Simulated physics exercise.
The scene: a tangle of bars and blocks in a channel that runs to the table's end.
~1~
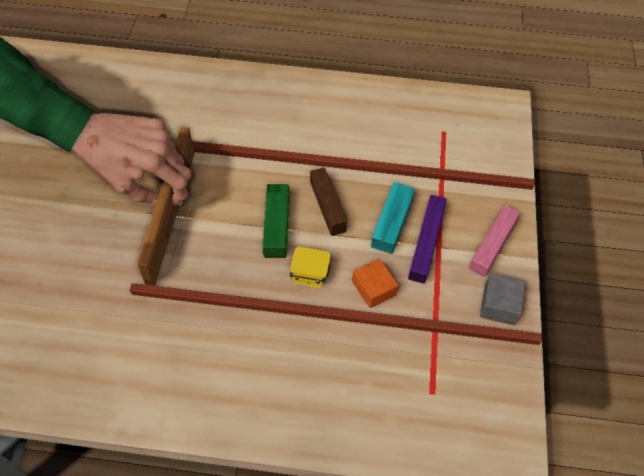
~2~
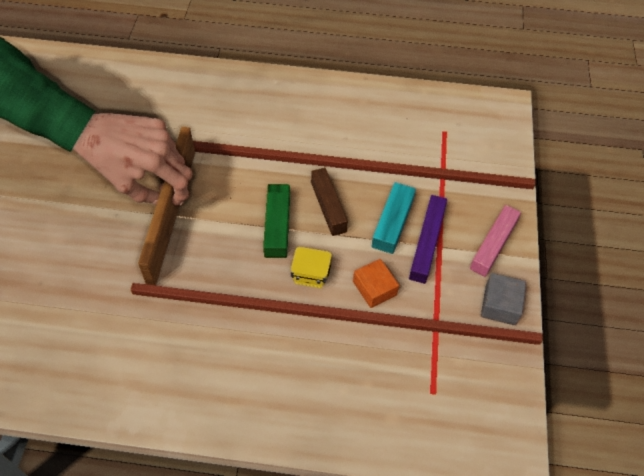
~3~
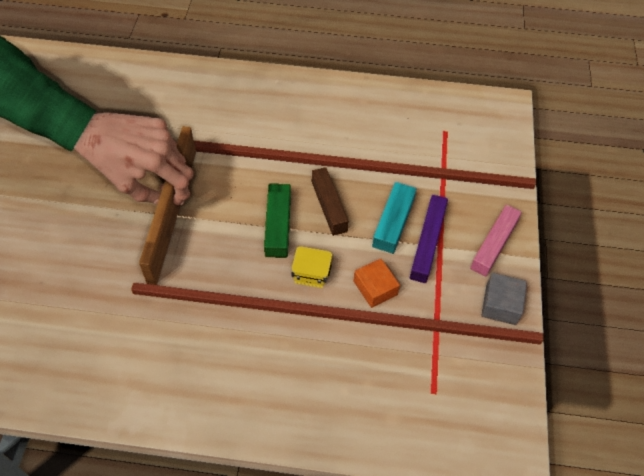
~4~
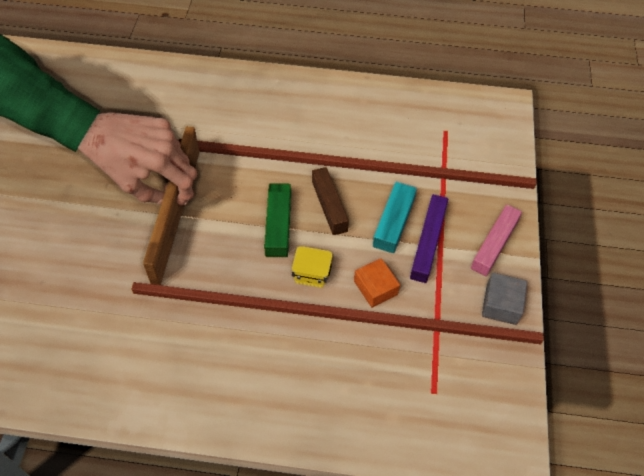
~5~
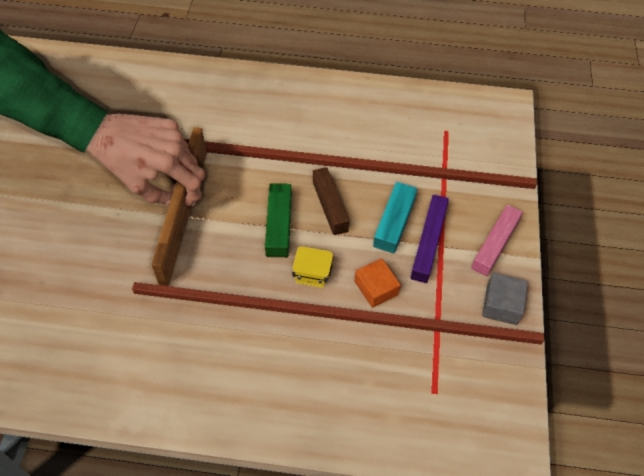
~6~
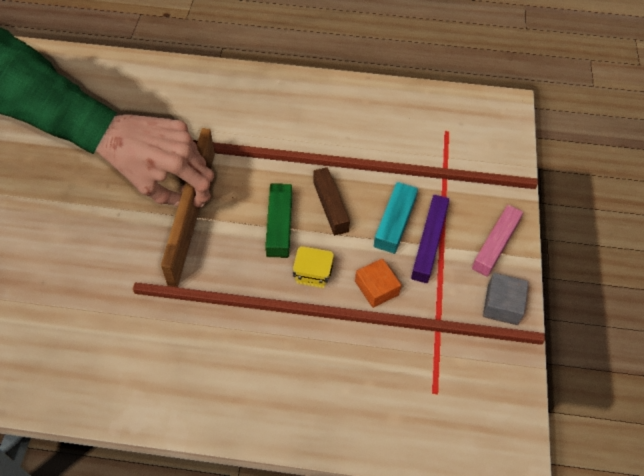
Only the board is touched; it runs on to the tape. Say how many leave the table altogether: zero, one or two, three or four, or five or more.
As it turns out, the number that fall off is zero.
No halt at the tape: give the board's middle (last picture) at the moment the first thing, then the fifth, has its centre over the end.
First at (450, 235), next at (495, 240).
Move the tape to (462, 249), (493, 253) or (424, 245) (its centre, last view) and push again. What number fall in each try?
Try by try, 2, 4 and 0.
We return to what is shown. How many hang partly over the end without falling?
That would be 2.
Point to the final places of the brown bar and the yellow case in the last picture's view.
The brown bar stops around (474, 215); the yellow case around (455, 296).
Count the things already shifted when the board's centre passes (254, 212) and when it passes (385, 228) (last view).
At the one place 0, at the other 6.
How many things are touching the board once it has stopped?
2 of them.
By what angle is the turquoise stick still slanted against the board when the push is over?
About 0°.
Soon after, none off yet; grey block at rest near (506, 299); pink bar at rest near (498, 240); purple stick at rest near (431, 238).
After that, none off yet; grey block at rest near (506, 299); pink bar at rest near (498, 240); purple stick moving near (437, 239).
In the end, the number that fall off is zero.
